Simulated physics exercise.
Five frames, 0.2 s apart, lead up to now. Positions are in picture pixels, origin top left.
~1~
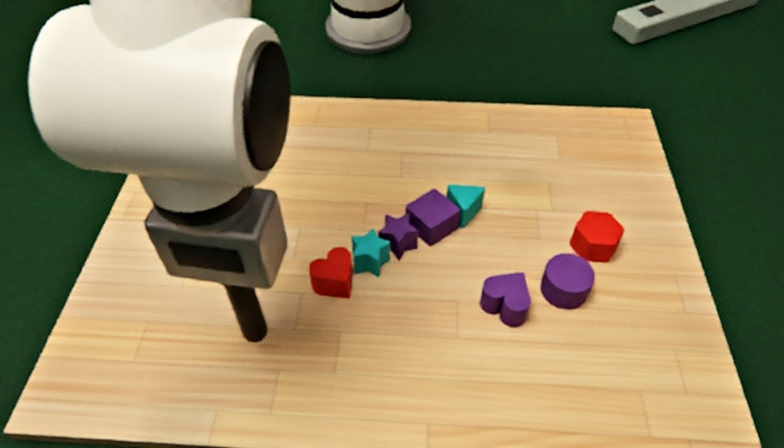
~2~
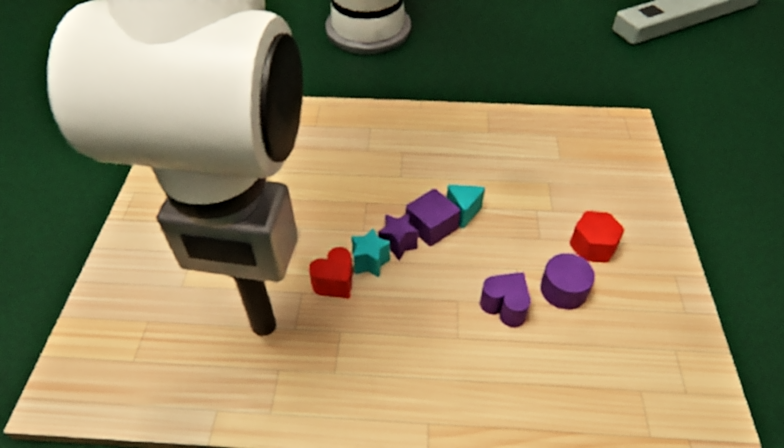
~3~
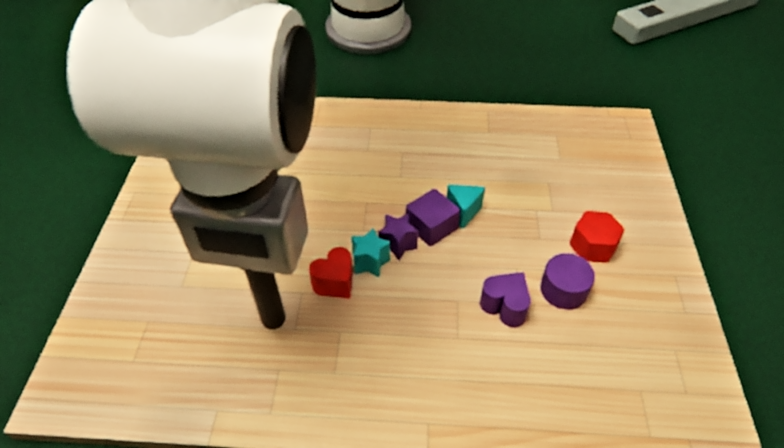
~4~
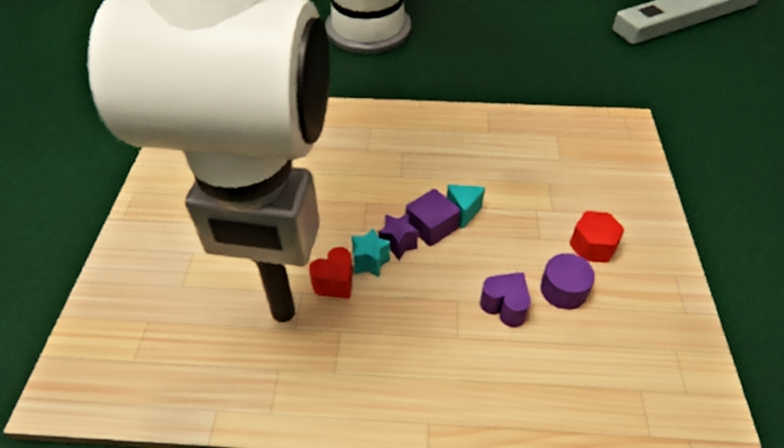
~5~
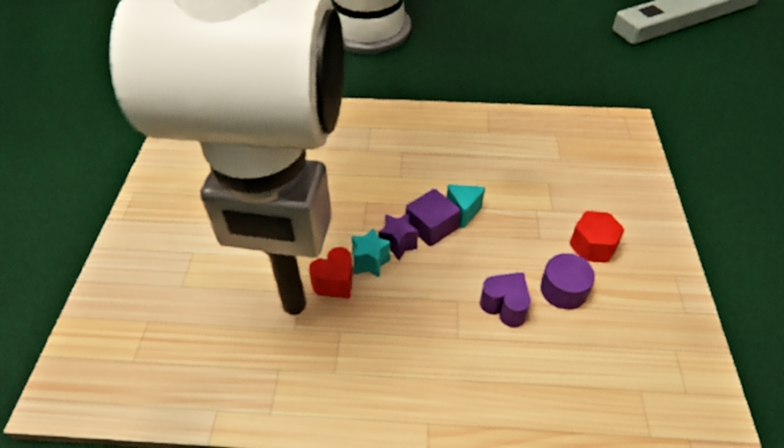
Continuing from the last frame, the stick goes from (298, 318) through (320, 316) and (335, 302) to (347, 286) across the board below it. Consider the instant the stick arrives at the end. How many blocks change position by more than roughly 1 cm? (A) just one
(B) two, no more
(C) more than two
I'll go with A - just one.
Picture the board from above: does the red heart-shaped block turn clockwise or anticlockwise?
Prediction: Counterclockwise.
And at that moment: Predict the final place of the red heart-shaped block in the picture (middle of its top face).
At roughly (339, 246).
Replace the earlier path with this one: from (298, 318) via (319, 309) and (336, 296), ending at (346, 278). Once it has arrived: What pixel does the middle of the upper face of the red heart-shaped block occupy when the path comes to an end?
I'd place it at (340, 238), taking the centre of its top.
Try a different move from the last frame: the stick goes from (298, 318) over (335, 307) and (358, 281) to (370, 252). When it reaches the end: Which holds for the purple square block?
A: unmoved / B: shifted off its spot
My answer is option B.
The first path, step by step. Halfway along, stick at (327, 297); nothing pushed yet.
At the end, stick at (345, 273); red heart-shaped block at (339, 246), turned 20° anticlockwise; turquoise star block at (373, 242); purple star block not moved.
